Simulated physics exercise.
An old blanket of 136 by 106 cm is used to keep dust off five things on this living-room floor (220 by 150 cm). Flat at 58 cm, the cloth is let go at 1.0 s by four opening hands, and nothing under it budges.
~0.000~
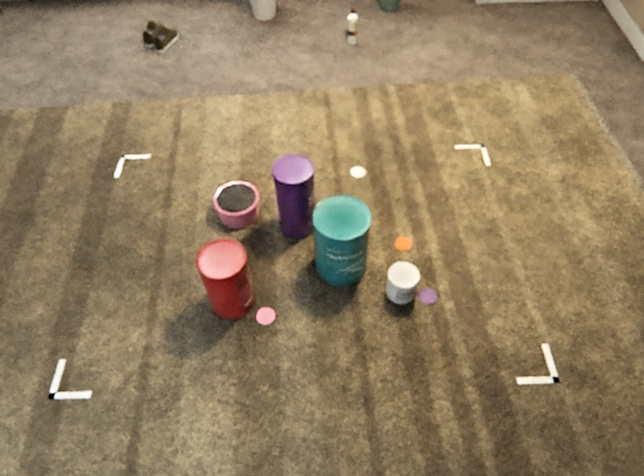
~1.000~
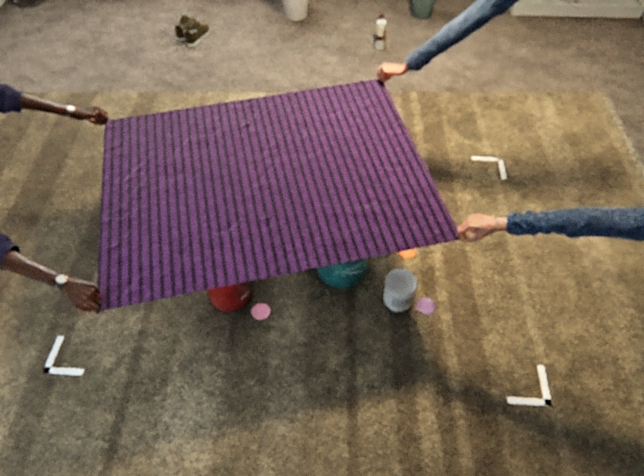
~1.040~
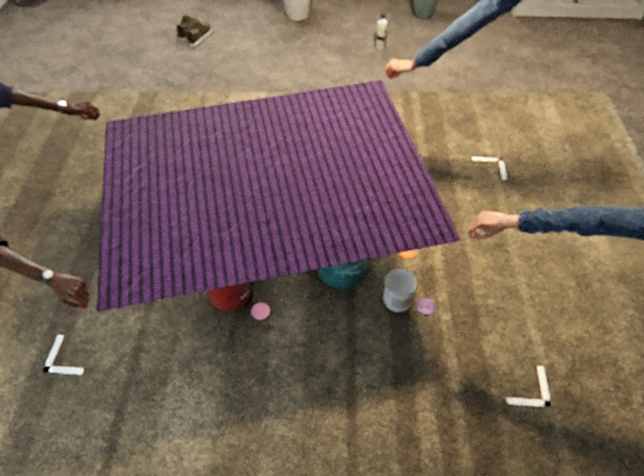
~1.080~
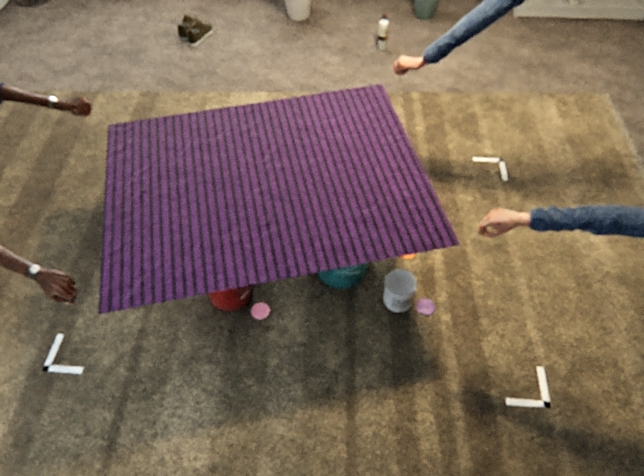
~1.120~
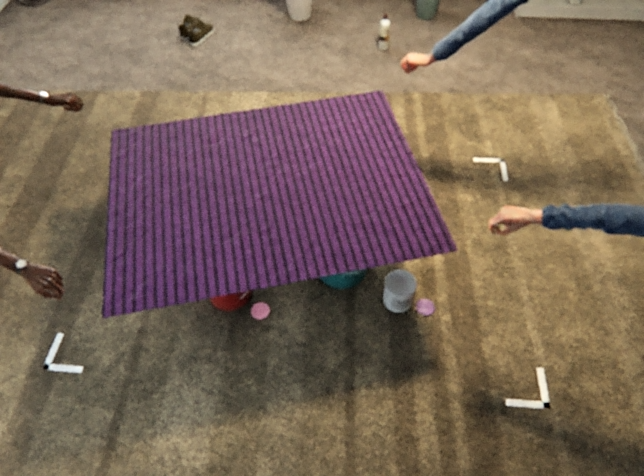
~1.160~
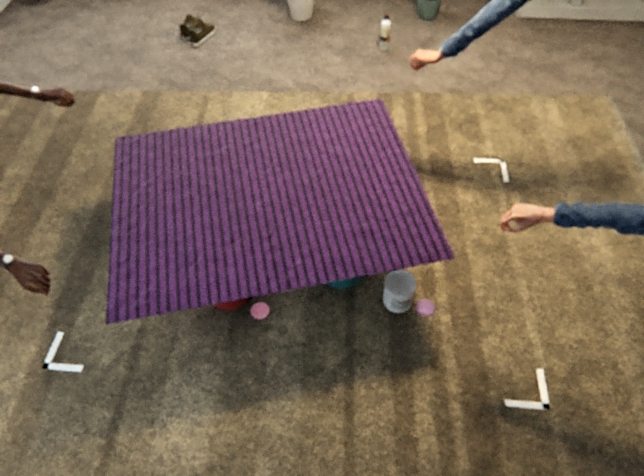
A purple striped blanket, absent at first over a group of buckets and a pink pot on a rug, is held stretched above them by four hands. The hands open and draw away, and the blanket sinks slightly, still flat, covering more of the red and teal buckets from view.
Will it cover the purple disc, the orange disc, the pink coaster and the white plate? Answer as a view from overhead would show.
The purple disc still shows, the orange disc remains in the open, the pink coaster ends under the cloth, the white plate stays uncovered.
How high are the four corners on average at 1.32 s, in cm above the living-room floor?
I'd put their mean height at around 16 cm.
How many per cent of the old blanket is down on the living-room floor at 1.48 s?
5 %.
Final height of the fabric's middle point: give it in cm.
The centre point rests around 40 cm up.
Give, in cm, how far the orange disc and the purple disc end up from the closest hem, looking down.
The first sits about 6 cm from the nearest hem, the second about 6 cm.
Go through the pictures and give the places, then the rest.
Purple disc (428, 296); orange disc (403, 244); pink coaster (266, 316); white plate (358, 172); teal bucket (342, 217), 38 cm tall; purple bin (293, 168), 42 cm tall; red bucket (221, 258), 35 cm tall; pink pot (236, 197), 12 cm tall; white bucket (404, 275), 15 cm tall, in the first frame.
Old blanket corners (96, 312) (105, 121) (381, 79) (462, 239); highest point 58 cm, lowest 58 cm, in the second frame.
Old blanket corners (97, 312) (106, 122); highest point 57 cm, lowest 57 cm, in the third frame.
Old blanket corners (99, 314) (108, 125); highest point 55 cm, lowest 55 cm, in the fourth frame.
Old blanket corners (102, 319) (112, 131); highest point 52 cm, lowest 51 cm, in the fifth frame.
Old blanket corners (106, 325) (116, 139) (382, 99) (455, 259); highest point 47 cm, lowest 46 cm, in the sixth frame.
By 1.3 s, 0 % of it is down, spanning 149 by 131 cm, above pink coaster.
By 1.5 s, 5 % of it is down, spanning 130 by 101 cm, above no small thing.
By 1.6 s, 5 % of it is down, spanning 125 by 113 cm, above pink coaster.
By 1.8 s, 5 % of it is down, spanning 127 by 111 cm, above pink coaster.
By 3.3 s, 5 % of it is down, spanning 126 by 105 cm, above pink coaster.
